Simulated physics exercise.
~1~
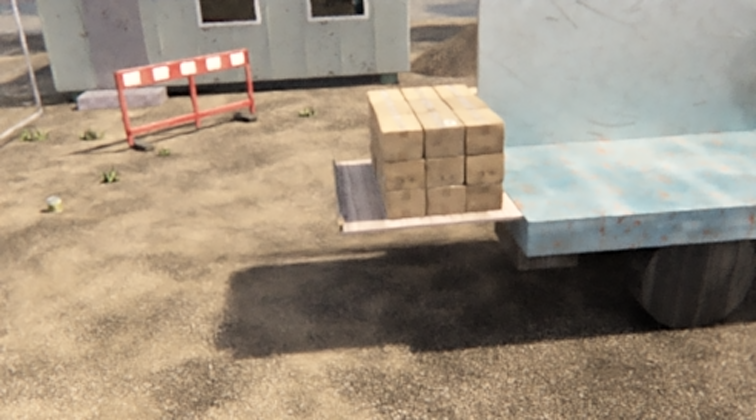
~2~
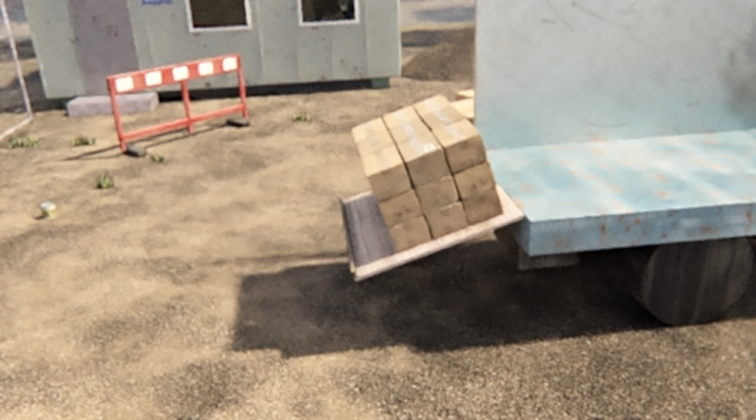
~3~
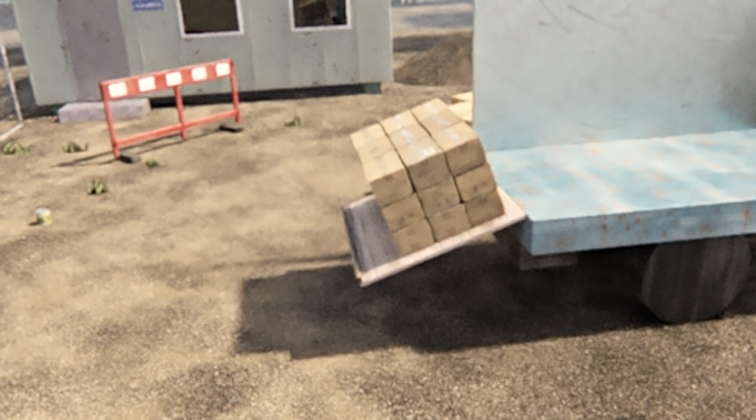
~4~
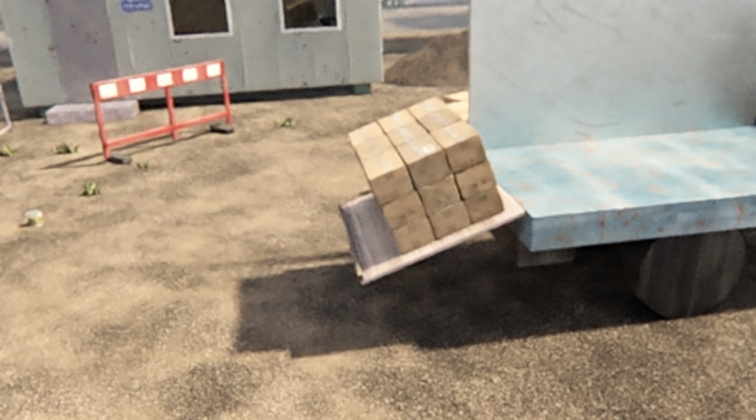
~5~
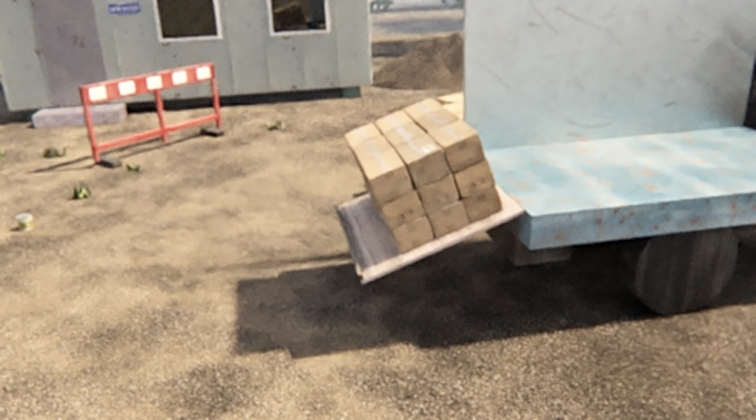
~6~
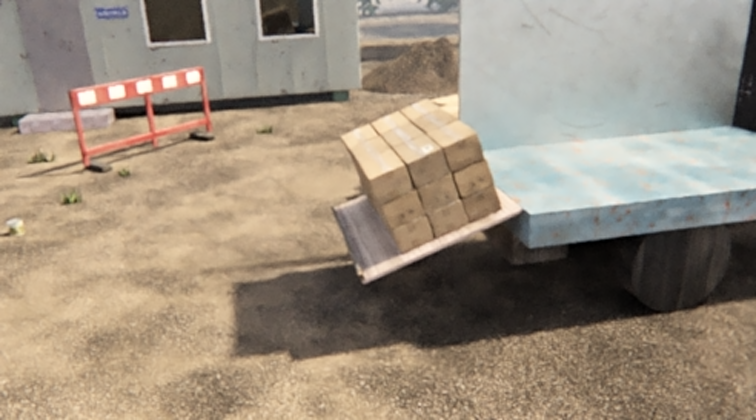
A stack of tan parcels stayed put on a lorry's tail lift as its outer edge sank and the platform tilted down to the left. The slope then held steady, with the pile leaning but still together on board as the view drifted slightly sideways.
